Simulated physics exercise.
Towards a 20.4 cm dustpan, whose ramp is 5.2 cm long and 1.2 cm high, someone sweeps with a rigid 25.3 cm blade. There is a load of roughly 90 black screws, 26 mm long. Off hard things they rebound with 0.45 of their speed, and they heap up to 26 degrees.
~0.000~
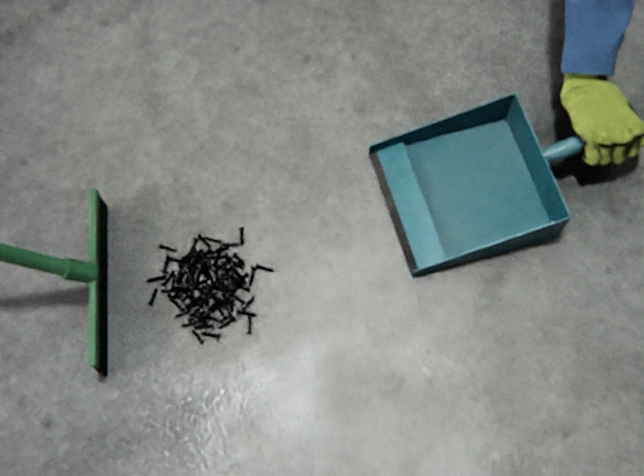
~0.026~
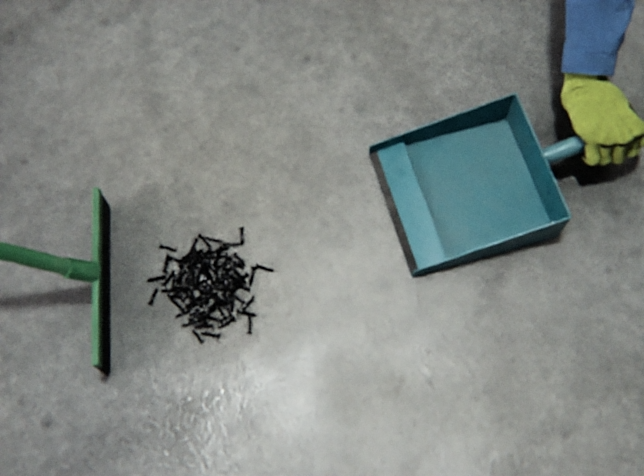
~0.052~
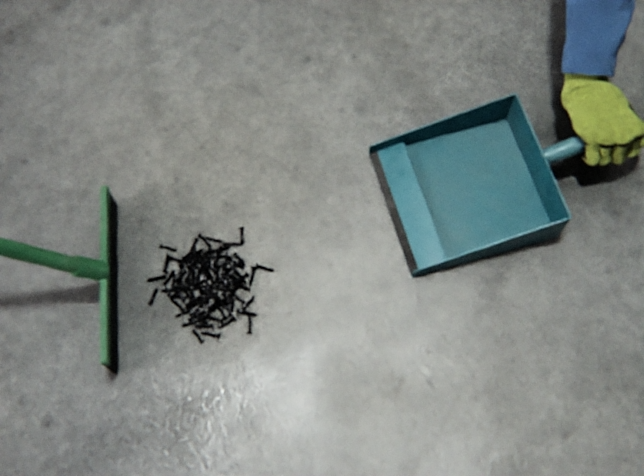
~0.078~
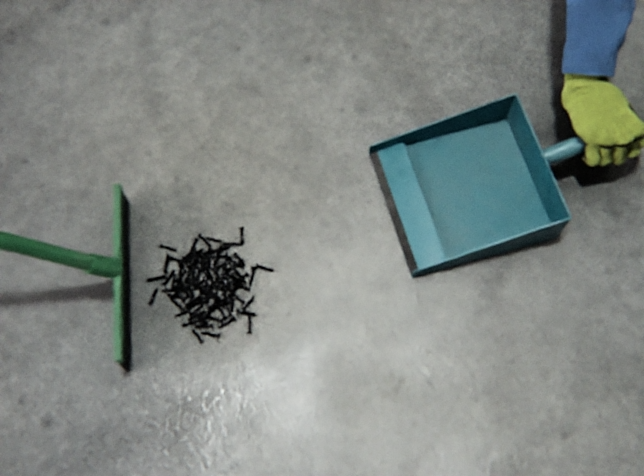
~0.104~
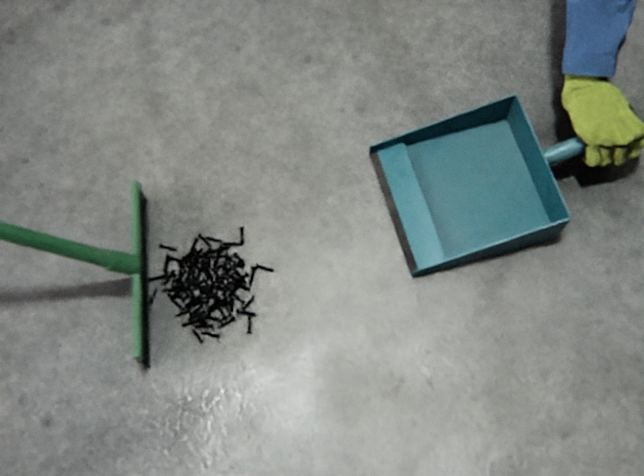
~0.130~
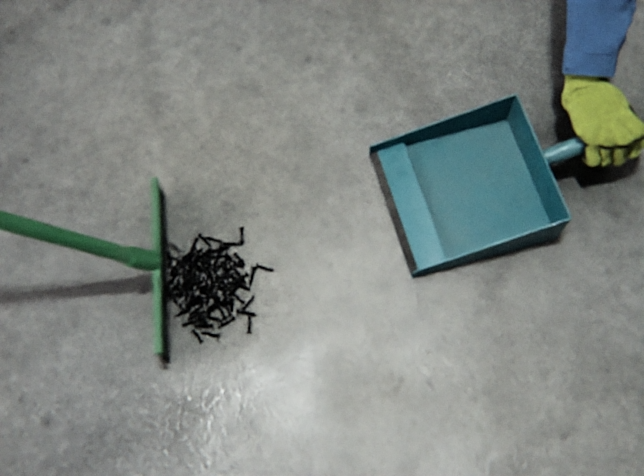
A green blade on a pole slid rightward across the gray floor and met the near edge of a pile of black screws, while a yellow-gloved hand held a teal dustpan still.
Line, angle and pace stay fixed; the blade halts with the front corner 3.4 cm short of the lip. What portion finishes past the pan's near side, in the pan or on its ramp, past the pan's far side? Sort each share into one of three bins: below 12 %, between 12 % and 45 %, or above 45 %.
Past the pan's near side: Between 12 % and 45 %; in the pan or on its ramp: Between 12 % and 45 %; past the pan's far side: Below 12 %.
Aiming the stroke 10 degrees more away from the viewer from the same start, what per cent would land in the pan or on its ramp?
Estimate: 30 % in pan or on ramp.
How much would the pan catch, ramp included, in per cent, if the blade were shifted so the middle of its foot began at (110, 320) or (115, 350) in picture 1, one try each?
Around 35 percent, then around 30 percent.
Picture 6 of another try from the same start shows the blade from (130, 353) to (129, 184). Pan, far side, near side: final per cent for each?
You'd see pan at 5, far at 0 and near at 15.
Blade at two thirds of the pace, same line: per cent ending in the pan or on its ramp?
Roughly 5 in a hundred.
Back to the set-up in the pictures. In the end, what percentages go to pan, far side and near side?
Near side 25; pan 30; far side 0.
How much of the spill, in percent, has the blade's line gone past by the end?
Around 0 per cent.
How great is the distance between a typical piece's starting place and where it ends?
It works out to some 28 cm.
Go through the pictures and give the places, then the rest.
In the first frame, blade from (95, 365) to (95, 194), moved 0.0 cm, 0 of the pieces shifted so far; middle of the pieces at (206, 287); pan at (474, 191).
In the second frame, blade from (98, 364) to (98, 193), moved 0.4 cm, 0 of the pieces shifted so far; middle of the pieces at (207, 287).
In the third frame, blade from (106, 362) to (106, 192), moved 1.4 cm, 0 of the pieces shifted so far; middle of the pieces at (207, 287).
In the fourth frame, blade from (120, 359) to (119, 189), moved 3.2 cm, 0 of the pieces shifted so far; middle of the pieces at (207, 287).
In the fifth frame, blade from (139, 356) to (136, 186), moved 5.7 cm, 0 of the pieces shifted so far; middle of the pieces at (207, 287).
In the sixth frame, blade from (160, 352) to (156, 183), moved 8.5 cm, 13 of the pieces shifted so far; middle of the pieces at (207, 287); pan at (474, 192). Its pace works out near 1.06 m/s, heading 6 degrees towards the viewer's side.
Then, at 0.27 s, middle of the blade 19 cm from the lip; 0 % over the lip, far side 0 %, near side 10 %.
After 0.37 s, middle of the blade 9 cm from the lip; 0 % over the lip, far side 0 %, near side 20 %.
After 0.59 s, middle of the blade 6 cm from the lip; 30 % over the lip, far side 0 %, near side 25 %.
In the end, at 1.8 s, near side 25 %, pan 30 %, far side 0 %, in front of the lip or behind the blade 45 %.
